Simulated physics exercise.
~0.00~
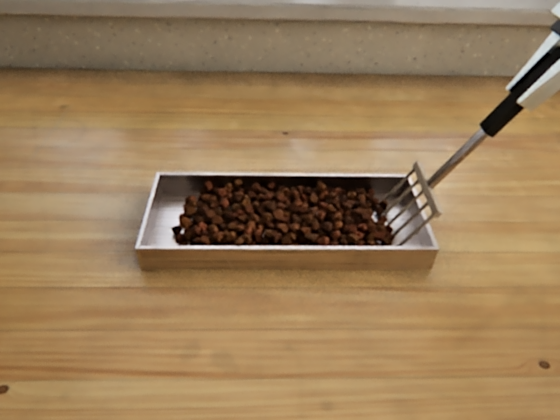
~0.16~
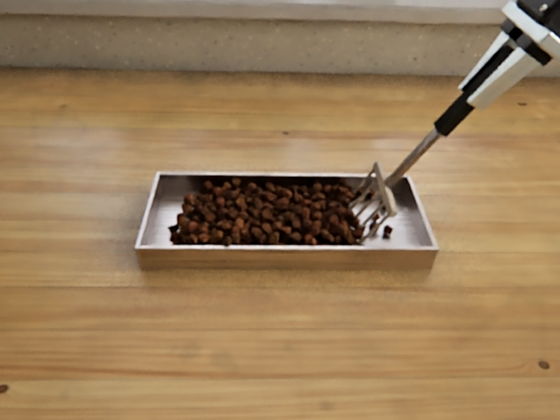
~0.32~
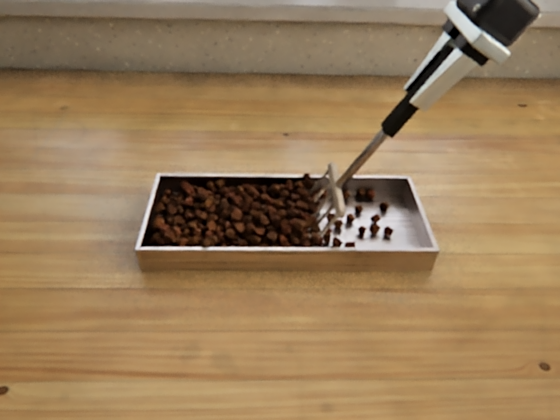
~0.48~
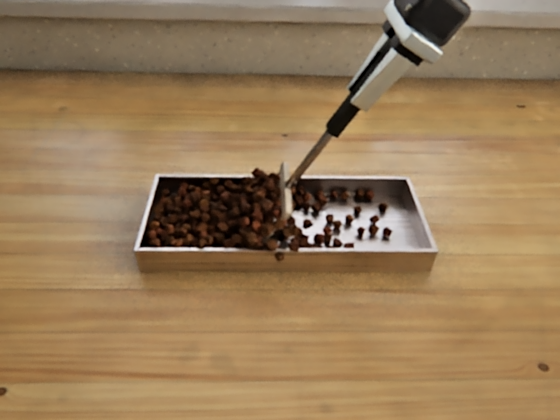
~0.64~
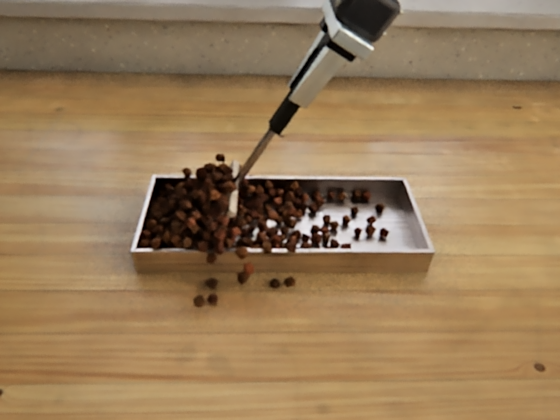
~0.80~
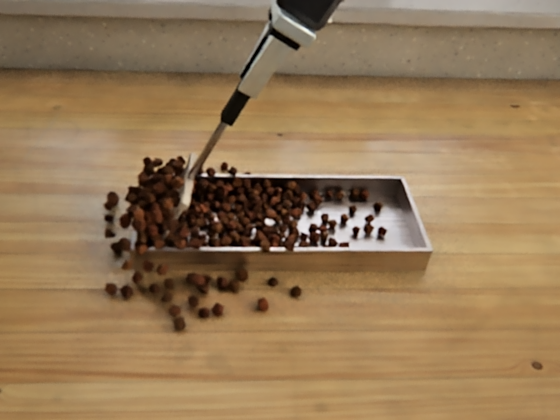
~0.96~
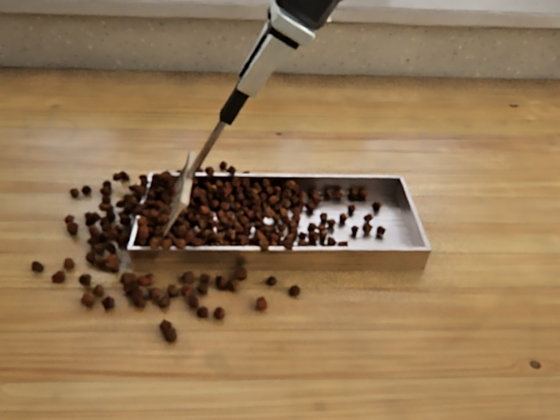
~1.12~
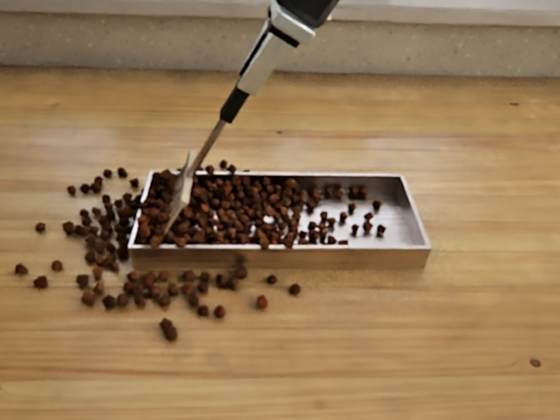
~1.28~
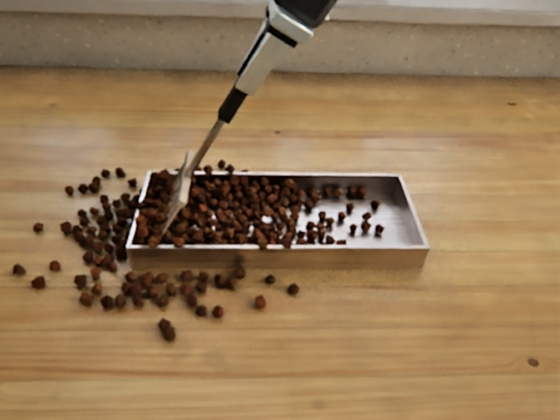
The video shows a robot arm dragging a comb-like tool leftward through dark brown pellets in a shallow trough on a wooden table, heaping them until many spill over the left end and front, then stopping with most pellets still in the trough.
